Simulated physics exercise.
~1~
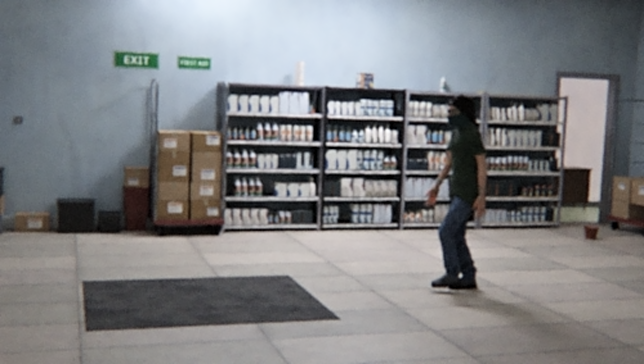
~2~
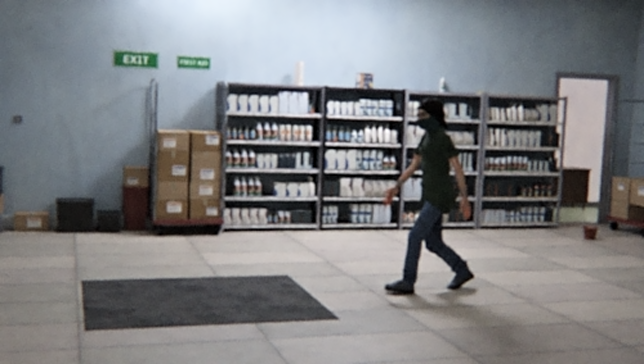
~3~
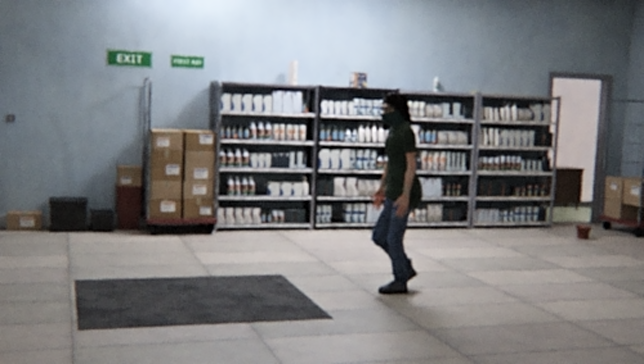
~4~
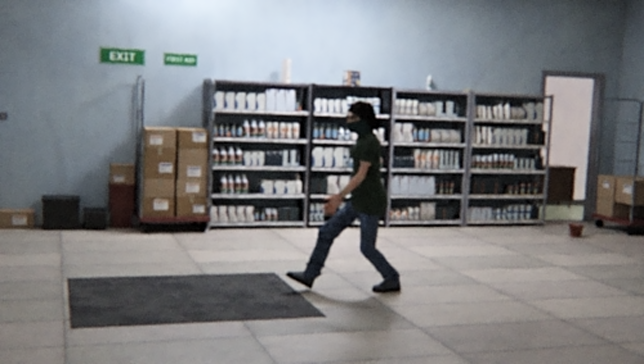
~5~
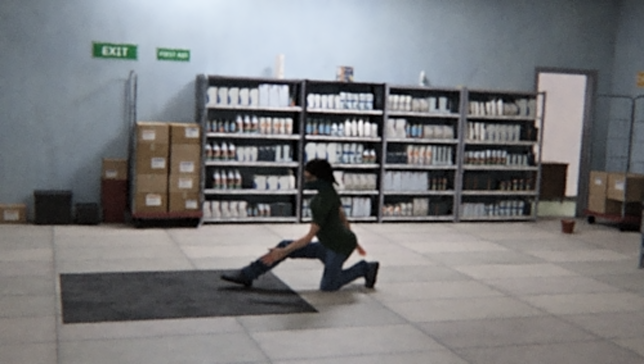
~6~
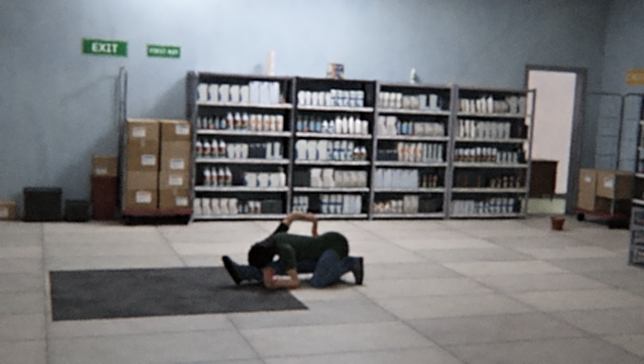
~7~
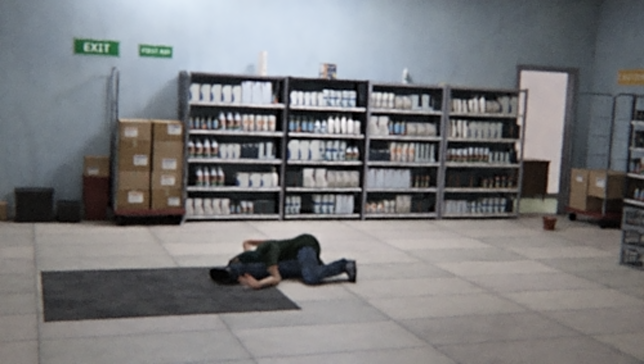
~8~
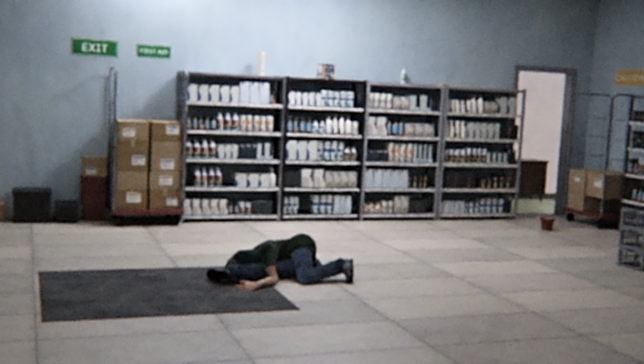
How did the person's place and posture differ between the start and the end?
At the start the person was upright in front of the right-hand shelves, well to the right of the black mat. By the end they were lying on the floor farther left, with their head over the edge of the mat and their hips still short of it.
